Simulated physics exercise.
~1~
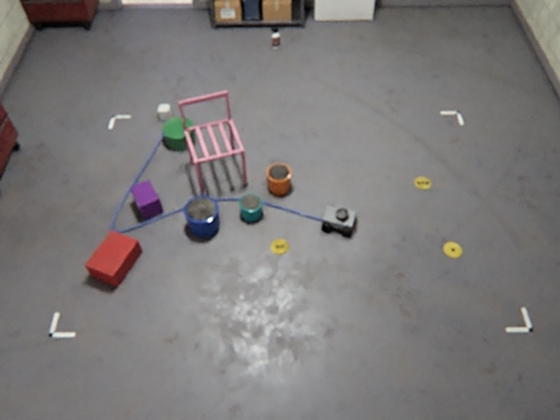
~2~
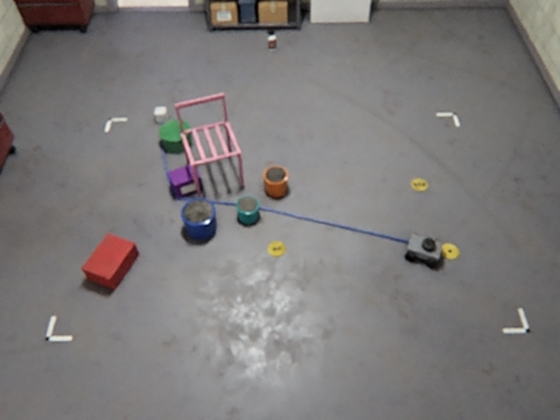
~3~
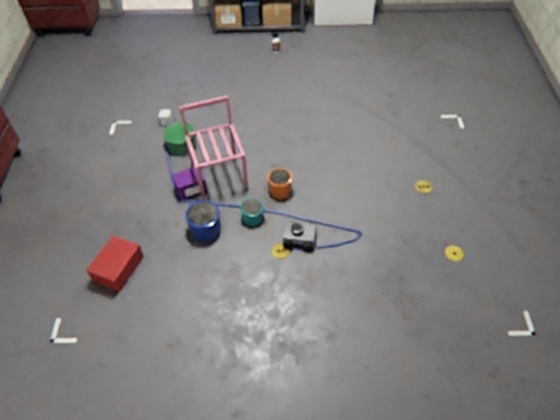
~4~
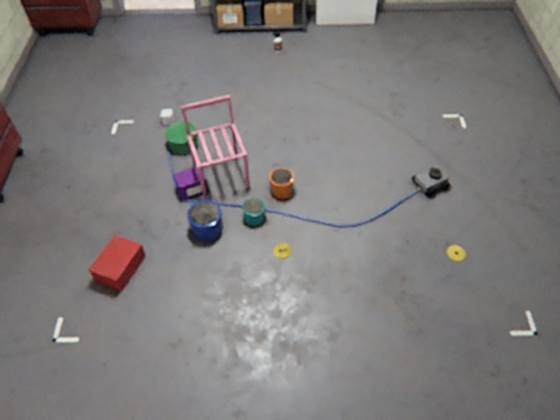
On a grey workshop floor, a small cart trailing a blue lead moves right past pots and a pink chair, while the purple carton shifts toward the chair; the cart returns left, then ends up at the upper right, with the pots looking unmoved.
